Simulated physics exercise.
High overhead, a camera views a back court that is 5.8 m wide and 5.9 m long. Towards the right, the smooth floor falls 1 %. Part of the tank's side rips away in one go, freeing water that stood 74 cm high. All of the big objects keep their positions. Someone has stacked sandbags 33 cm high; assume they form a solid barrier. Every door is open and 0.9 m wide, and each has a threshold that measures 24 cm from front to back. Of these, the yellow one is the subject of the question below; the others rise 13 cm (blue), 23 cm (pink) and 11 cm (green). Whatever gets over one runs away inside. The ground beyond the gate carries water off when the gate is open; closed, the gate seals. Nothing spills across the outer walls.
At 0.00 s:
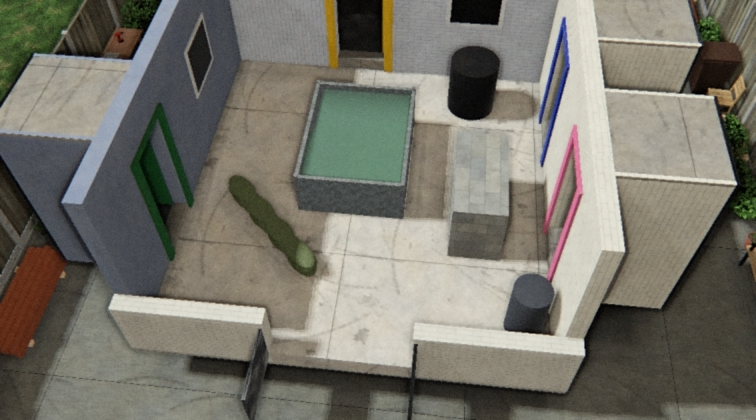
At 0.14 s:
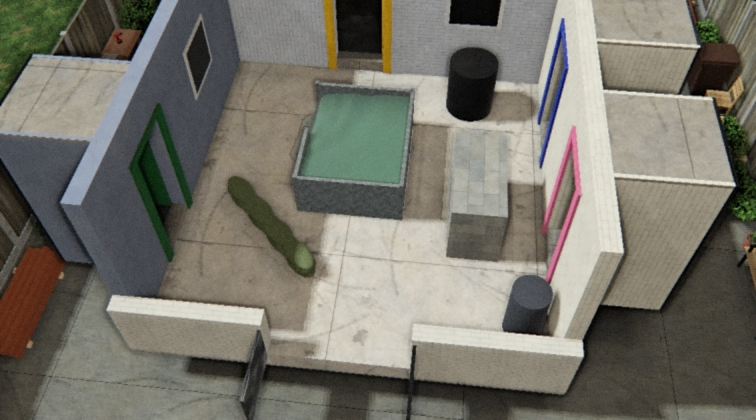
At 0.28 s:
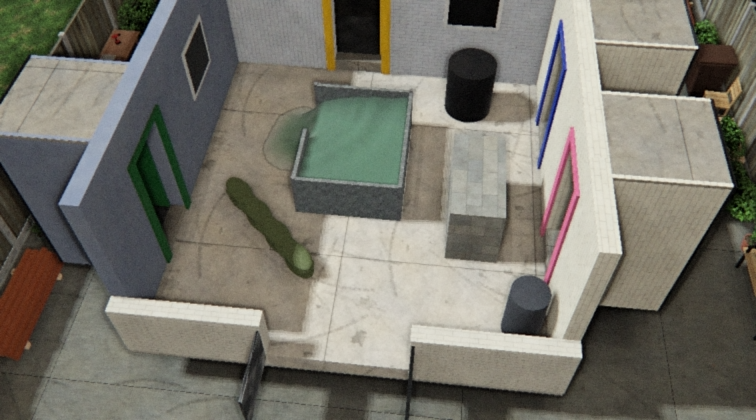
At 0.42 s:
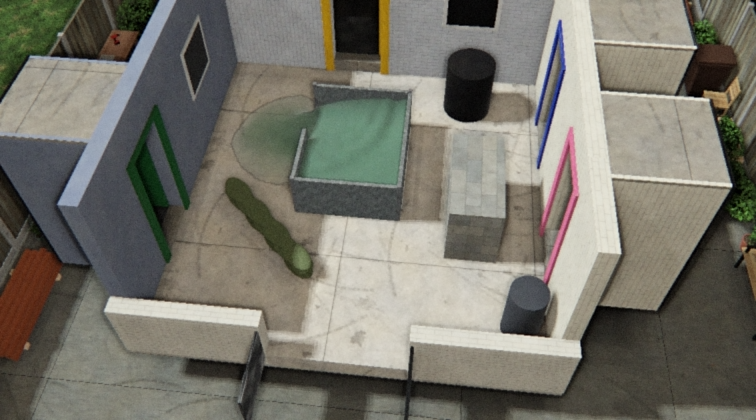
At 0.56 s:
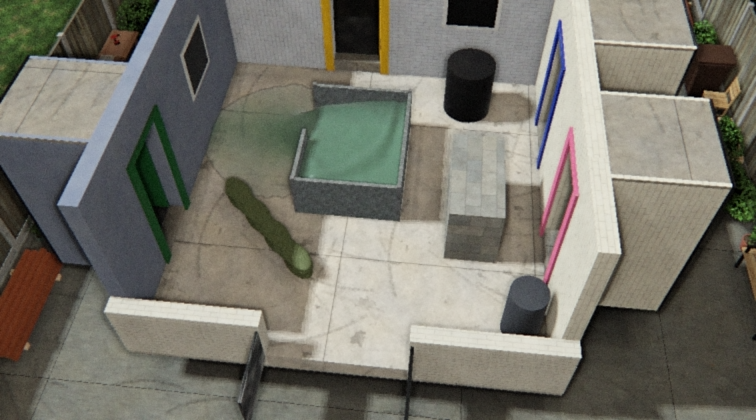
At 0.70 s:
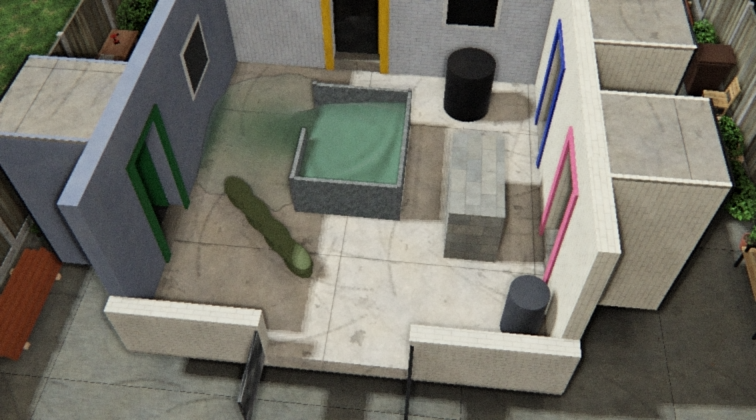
Walled back court seen from overhead, the left side of a water tank giving way and greenish water spreading leftward across the floor.
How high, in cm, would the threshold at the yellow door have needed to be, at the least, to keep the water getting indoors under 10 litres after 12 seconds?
About 6.5 cm.
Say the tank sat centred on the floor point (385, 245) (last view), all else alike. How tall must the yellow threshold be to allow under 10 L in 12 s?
Then roughly 11.0 cm.
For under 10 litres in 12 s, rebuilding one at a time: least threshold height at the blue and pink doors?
About 9.0 cm at blue and 11.0 cm at pink.
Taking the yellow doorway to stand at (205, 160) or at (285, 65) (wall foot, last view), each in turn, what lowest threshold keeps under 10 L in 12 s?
About 31 cm, then about 26 cm.
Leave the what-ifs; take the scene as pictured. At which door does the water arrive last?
That would be the pink door.
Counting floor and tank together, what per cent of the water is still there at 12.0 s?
Close to 90 in a hundred.
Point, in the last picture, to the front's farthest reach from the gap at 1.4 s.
At about (170, 255).
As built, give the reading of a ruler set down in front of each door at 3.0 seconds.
Door by door in centimetres - blue 0, pink 0, green 11, yellow 8.
After 1.4 s water covers 20 % of the floor, deepest (57 cm) near (237, 66); it has not reached the yellow door.
After 3.0 s water covers 50 % of the floor, deepest (29 cm) near (216, 124); 8 cm at the yellow door, 0 litres in over its 24 cm threshold.
After 12.0 s water covers 95 % of the floor, deepest (12 cm) near (546, 367); 5 cm at the yellow door, 0 litres in over its 24 cm threshold.
At the yellow door as built, the water arrived by 2.2 s and peaked near 10 cm at 4.4 s.
Run again over the same 12 s with other heights there, 20 litres in over 5.5 cm, 6 litres over 7.5 cm. The limit of 10 litres is kept from about 6.5 cm up.
